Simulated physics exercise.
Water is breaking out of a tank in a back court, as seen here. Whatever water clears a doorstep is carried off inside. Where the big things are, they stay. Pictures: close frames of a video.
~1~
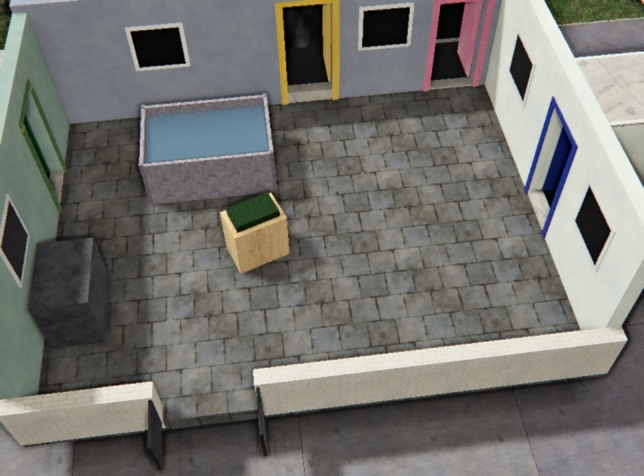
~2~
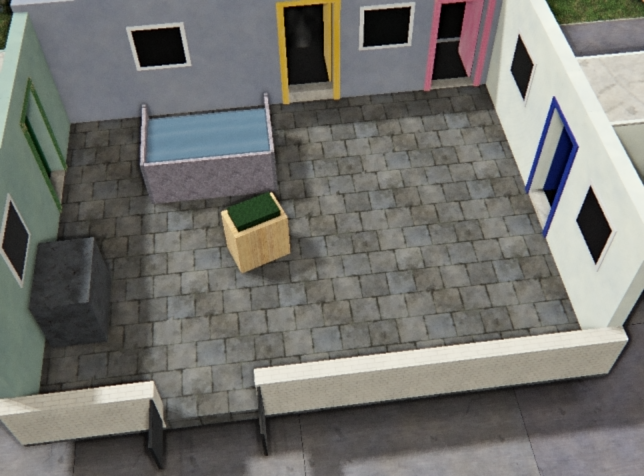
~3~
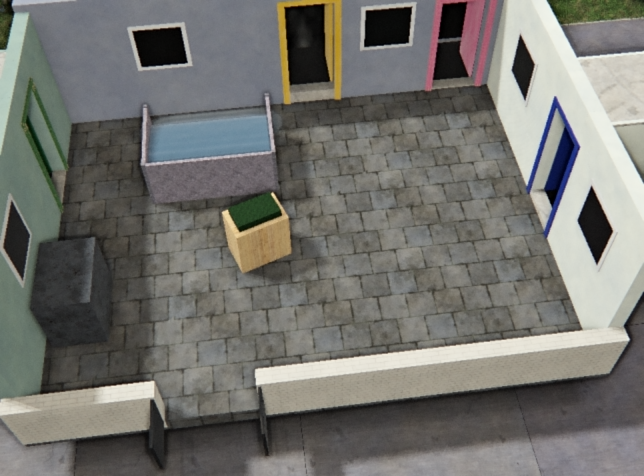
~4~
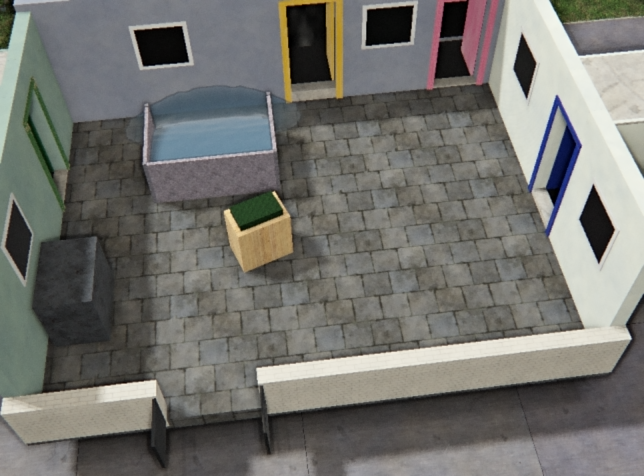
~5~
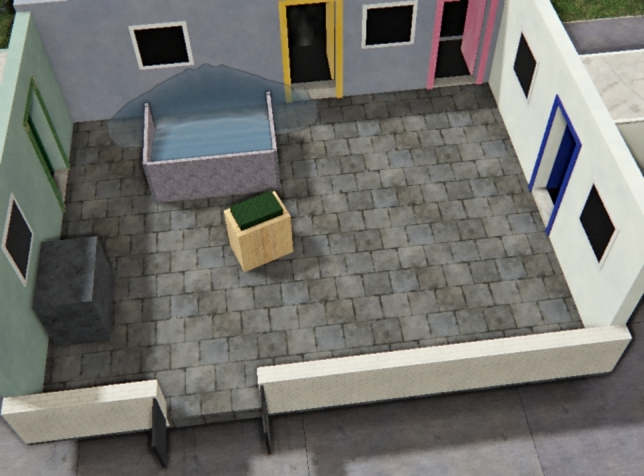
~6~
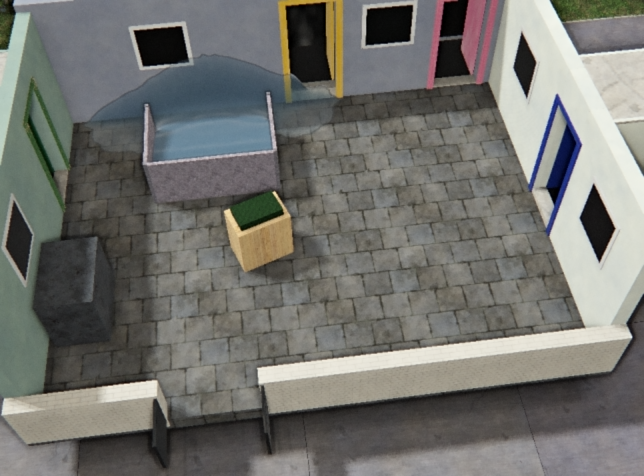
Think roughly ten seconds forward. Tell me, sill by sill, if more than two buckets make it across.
Green door: Yes, more than two; blue door: No, two or fewer; pink door: Yes, more than two; yellow door: No, two or fewer.
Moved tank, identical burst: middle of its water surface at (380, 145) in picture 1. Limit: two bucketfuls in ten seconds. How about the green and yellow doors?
Result: Green door tops the limit; yellow door tops the limit.
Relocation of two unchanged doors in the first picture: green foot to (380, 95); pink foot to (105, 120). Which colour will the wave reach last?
I'd say the blue one is reached last.
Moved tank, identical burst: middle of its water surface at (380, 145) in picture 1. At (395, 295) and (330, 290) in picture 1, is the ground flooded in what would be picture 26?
Parched, parched.
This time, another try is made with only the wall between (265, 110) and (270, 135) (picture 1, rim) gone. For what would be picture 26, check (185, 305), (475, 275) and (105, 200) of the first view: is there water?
Taking the points in order: Unwetted, swamped and unwetted.
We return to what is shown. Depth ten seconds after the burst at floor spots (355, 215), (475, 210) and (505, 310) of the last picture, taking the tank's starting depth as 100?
Respectively 4, 4 and 10 per cent.
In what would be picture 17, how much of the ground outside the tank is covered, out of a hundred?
35 %, roughly.
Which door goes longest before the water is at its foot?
Result: The blue door.
A moment on, water covers 20 % of the floor; the green door wet at the sill, nothing in, the blue door not reached, the pink door not reached, the yellow door under two buckets in.
Next, water covers 35 % of the floor; the green door over two buckets in, the blue door not reached, the pink door wet at the sill, nothing in, the yellow door under two buckets in.
Then, water covers 55 % of the floor; the green door over two buckets in, the blue door wet at the sill, nothing in, the pink door under two buckets in, the yellow door under two buckets in.
Later, water covers 80 % of the floor; the green door far over two buckets in, the blue door under two buckets in, the pink door over two buckets in, the yellow door under two buckets in.
In the end, water covers 95 % of the floor; the green door far over two buckets in, the blue door under two buckets in, the pink door over two buckets in, the yellow door under two buckets in.
